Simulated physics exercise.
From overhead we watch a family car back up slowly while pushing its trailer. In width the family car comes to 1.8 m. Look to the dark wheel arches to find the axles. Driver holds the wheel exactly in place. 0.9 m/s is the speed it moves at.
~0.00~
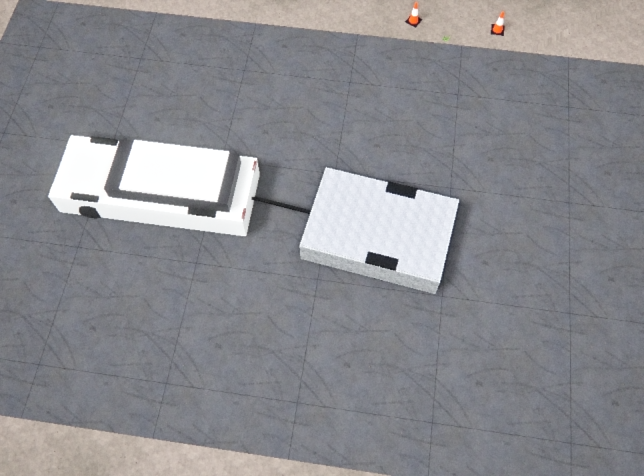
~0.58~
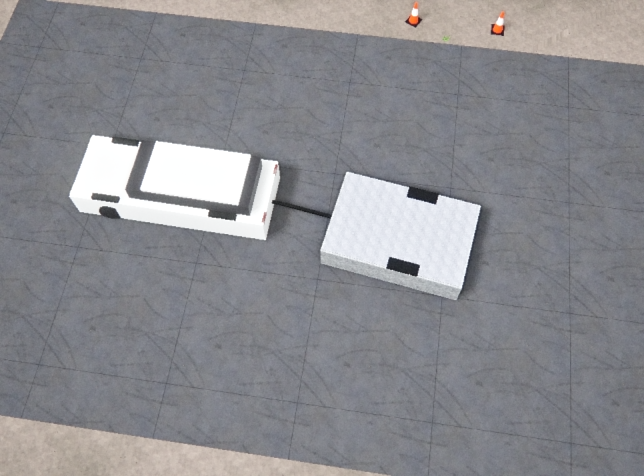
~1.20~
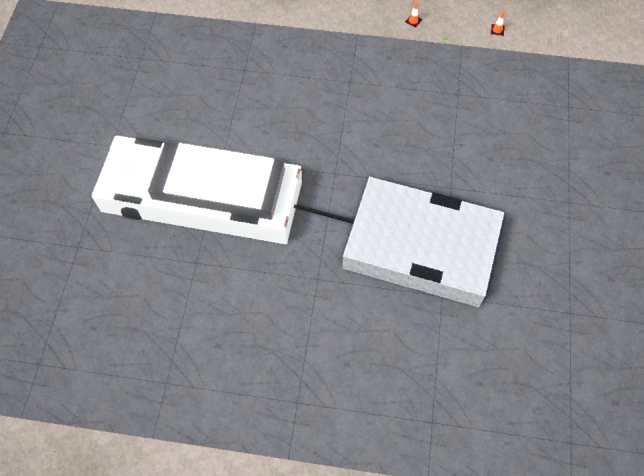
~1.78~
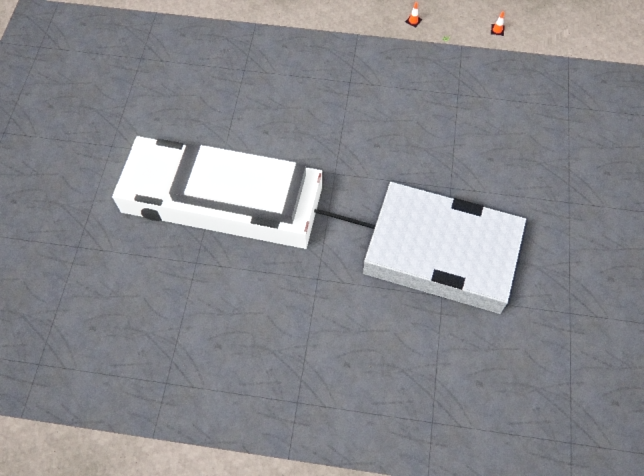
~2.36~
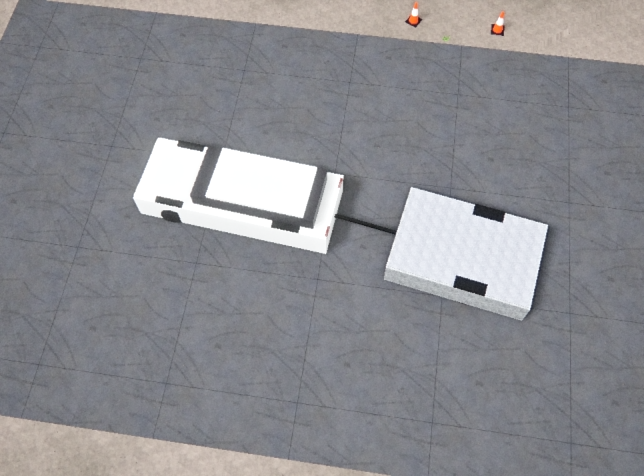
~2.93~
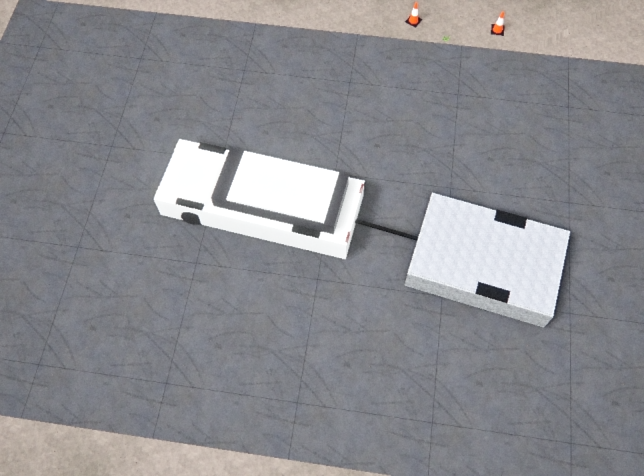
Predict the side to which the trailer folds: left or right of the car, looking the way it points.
It folds toward the right.
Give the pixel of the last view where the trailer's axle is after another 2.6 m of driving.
About (613, 286).
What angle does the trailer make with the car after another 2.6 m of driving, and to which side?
5° to the right.
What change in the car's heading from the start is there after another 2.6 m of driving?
12°.
By 5.8 s, the tail is 5° to the car's right, the car has turned 13° and the trailer's axle is at (613, 286) of the last picture.
By 8.6 s, the tail is 24° to the car's right, the car has turned 19° and the trailer's axle is out of the picture.
By 11.5 s, the tail is 59° to the car's right, the car has turned 26° and the trailer's axle is out of the picture; it has jack-knifed.
